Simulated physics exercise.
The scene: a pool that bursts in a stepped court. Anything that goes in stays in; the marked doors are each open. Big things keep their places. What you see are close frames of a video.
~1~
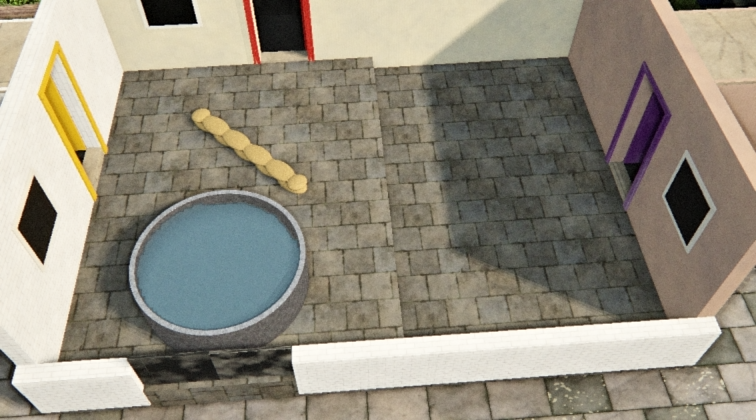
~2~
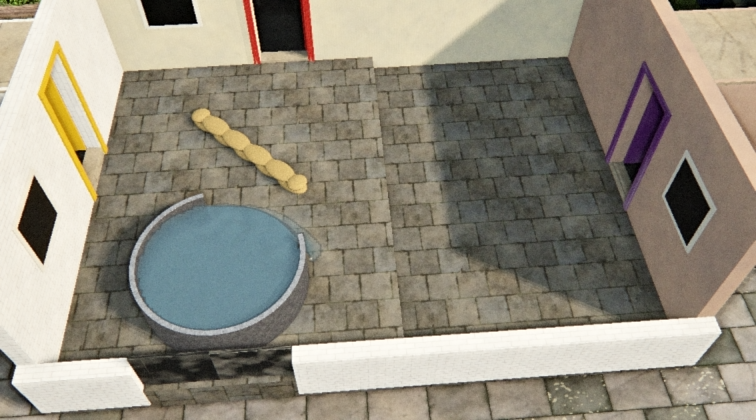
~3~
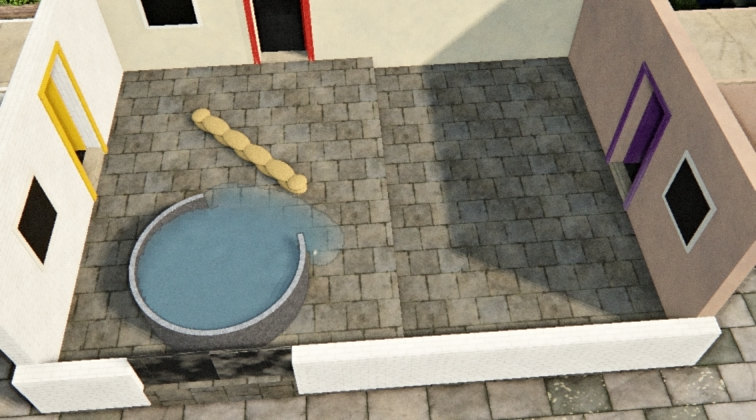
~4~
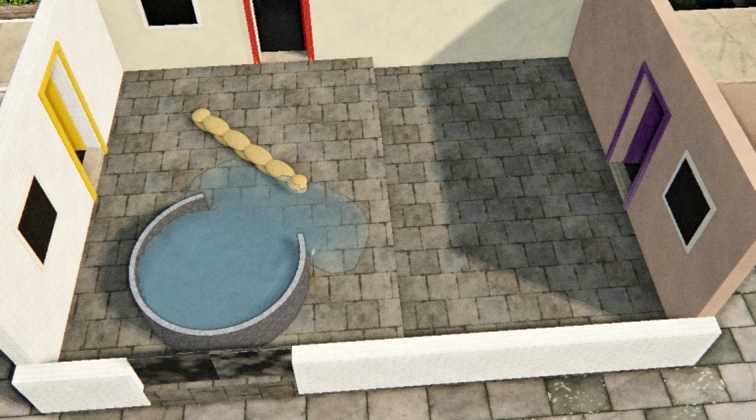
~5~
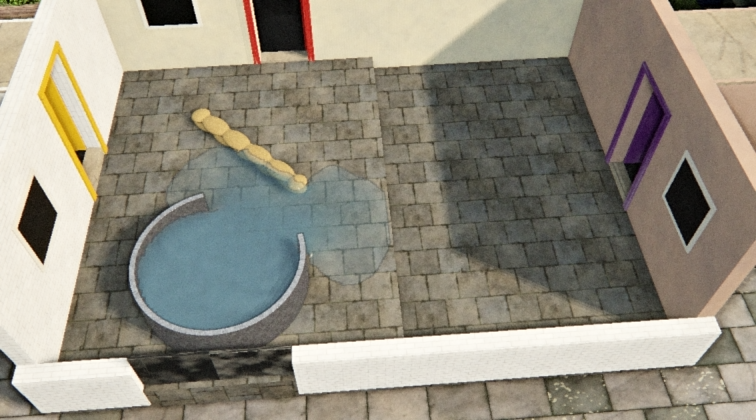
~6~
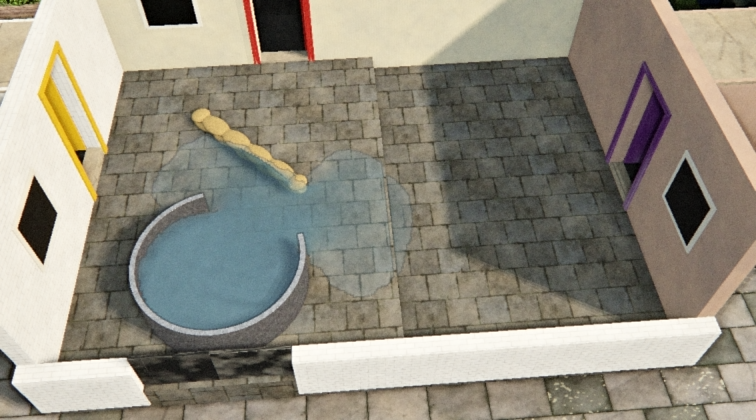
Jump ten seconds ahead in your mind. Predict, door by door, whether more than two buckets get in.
The yellow door does not pass two; the purple door passes two; the red door does not pass two.
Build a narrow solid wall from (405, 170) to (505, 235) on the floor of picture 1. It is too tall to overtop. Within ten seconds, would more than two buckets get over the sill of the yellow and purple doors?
I'd say the yellow door misses the limit and the purple door misses the limit.
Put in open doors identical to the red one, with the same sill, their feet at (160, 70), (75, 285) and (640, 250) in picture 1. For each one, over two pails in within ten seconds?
Above, below, below.
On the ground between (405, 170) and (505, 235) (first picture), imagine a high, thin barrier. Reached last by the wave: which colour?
Last: The purple door.
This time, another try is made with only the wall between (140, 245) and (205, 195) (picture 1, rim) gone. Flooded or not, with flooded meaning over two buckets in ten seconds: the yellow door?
The yellow door goes past it.
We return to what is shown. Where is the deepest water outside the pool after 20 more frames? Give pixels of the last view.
My pick is (121, 85).
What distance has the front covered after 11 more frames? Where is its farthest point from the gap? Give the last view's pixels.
The farthest point of the front sits at (501, 87).
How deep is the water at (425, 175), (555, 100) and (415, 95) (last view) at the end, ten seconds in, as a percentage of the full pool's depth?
12, 2 and 8 per cent, roughly.
A moment on, water covers 25 % of the floor; the yellow door not reached, the purple door not reached, the red door not reached.
Next, water covers 45 % of the floor; the yellow door wet at the sill, nothing in, the purple door not reached, the red door not reached.
Then, water covers 70 % of the floor; the yellow door wet at the sill, nothing in, the purple door under two buckets in, the red door wet at the sill, nothing in.
Later, water covers 90 % of the floor; the yellow door under two buckets in, the purple door over two buckets in, the red door under two buckets in.
In the end, water covers 95 % of the floor; the yellow door under two buckets in, the purple door over two buckets in, the red door under two buckets in.
